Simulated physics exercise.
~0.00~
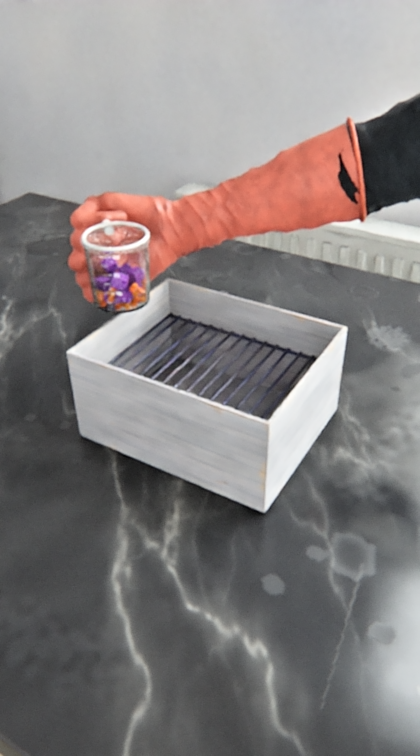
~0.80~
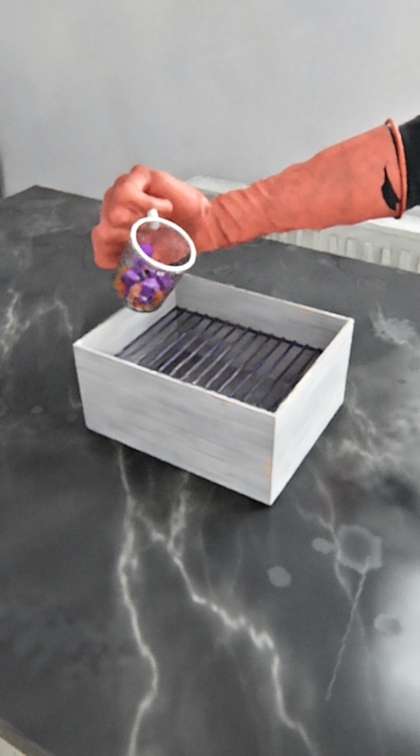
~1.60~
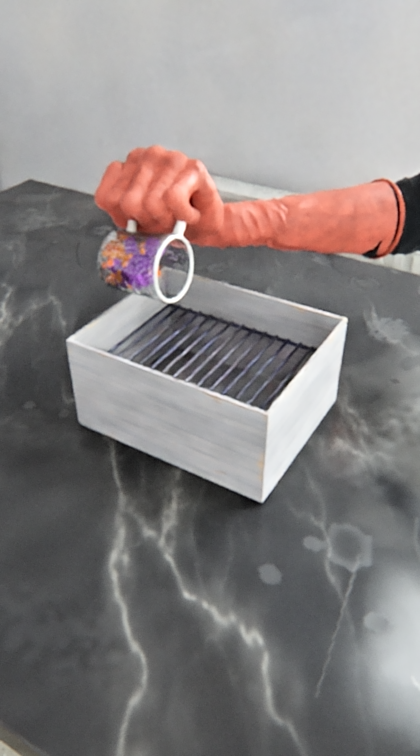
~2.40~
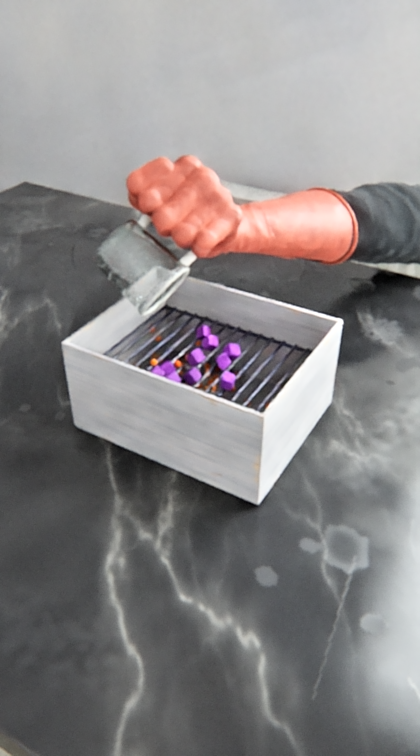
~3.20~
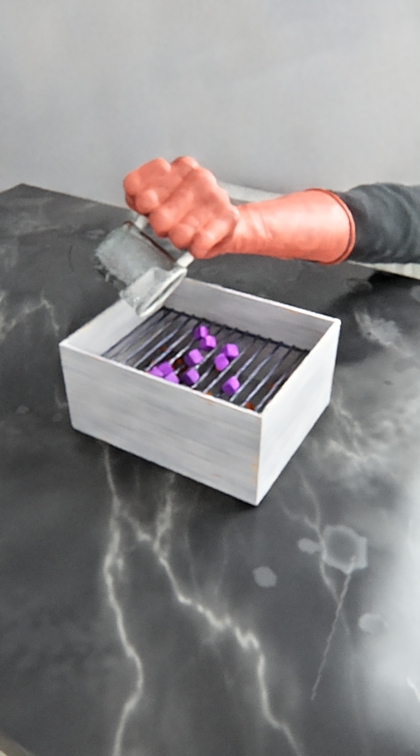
The video shows a hand in a reddish-orange glove tipping a clear cup of purple and orange pieces over a white box with a dark wire rack until it empties; the purple pieces stay on top of the wires while the orange ones drop through the gaps.
